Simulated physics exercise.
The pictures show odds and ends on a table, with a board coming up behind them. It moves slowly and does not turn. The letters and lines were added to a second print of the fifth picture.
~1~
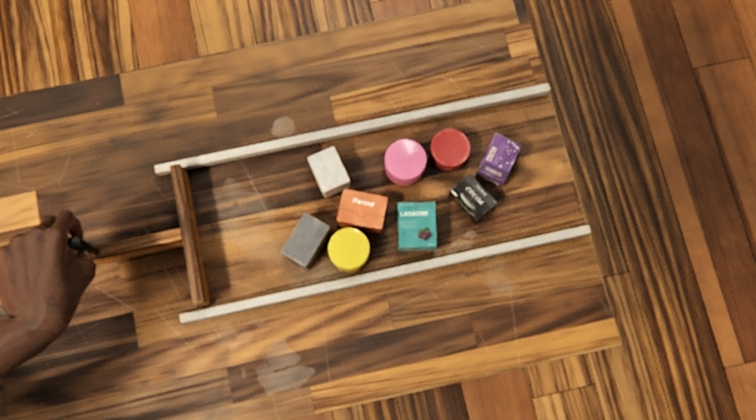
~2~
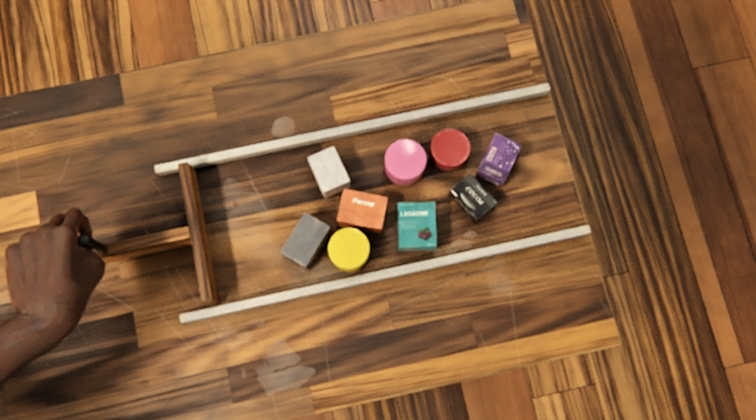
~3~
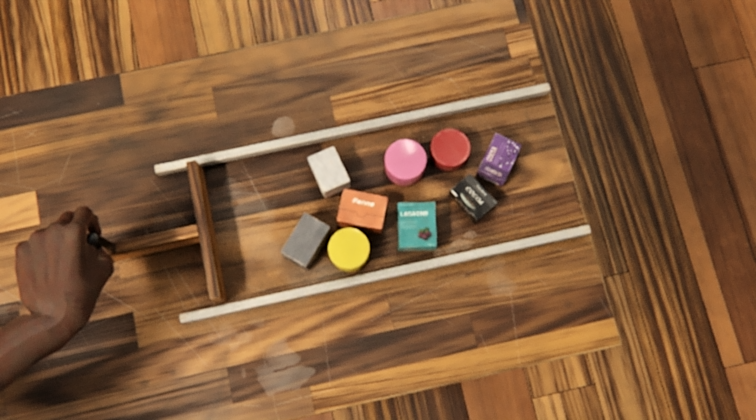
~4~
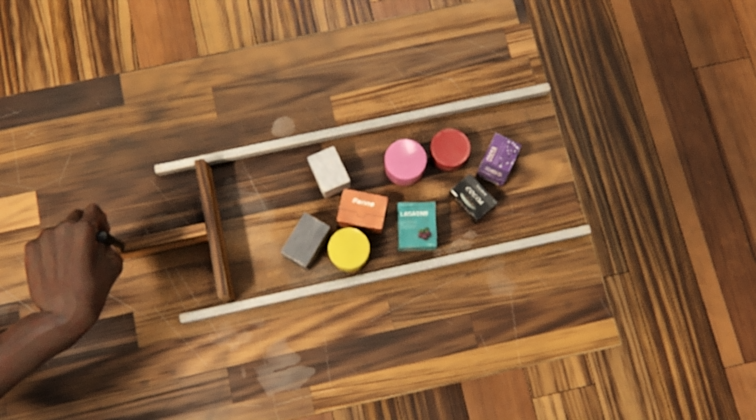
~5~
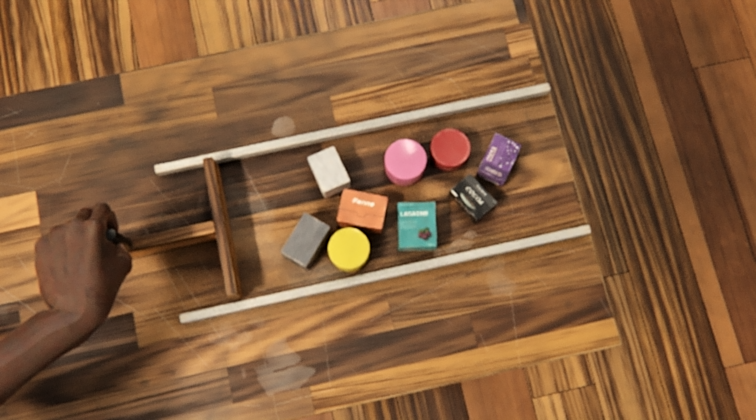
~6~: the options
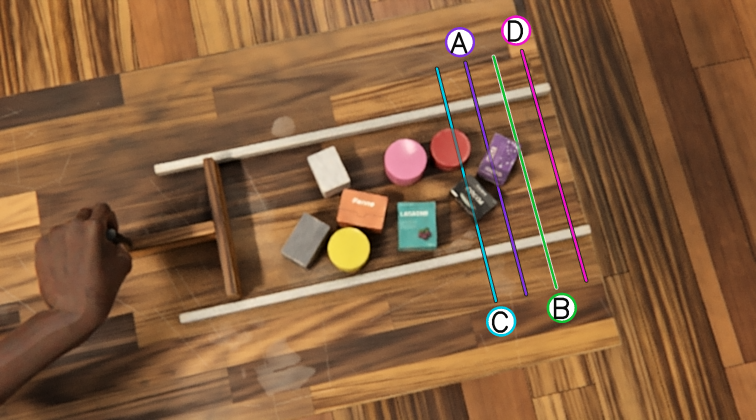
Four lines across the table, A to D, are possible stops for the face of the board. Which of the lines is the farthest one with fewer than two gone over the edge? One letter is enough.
At C, and not beyond.
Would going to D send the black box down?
Yes.
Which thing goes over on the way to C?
The purple packet goes over.
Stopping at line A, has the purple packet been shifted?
Yes.
On the marked copy, A at (495, 175); B at (524, 168); C at (465, 181); D at (553, 162).
With C. Early on, board (308, 206); yellow pot (375, 249); grey block (336, 234).
Further on, board (396, 187); purple packet (514, 143); black box (501, 175).
At the end, board (465, 172); purple packet over the edge; black box (563, 158); one fallen.
As for the rest, A drops four; B drops seven; D drops seven.
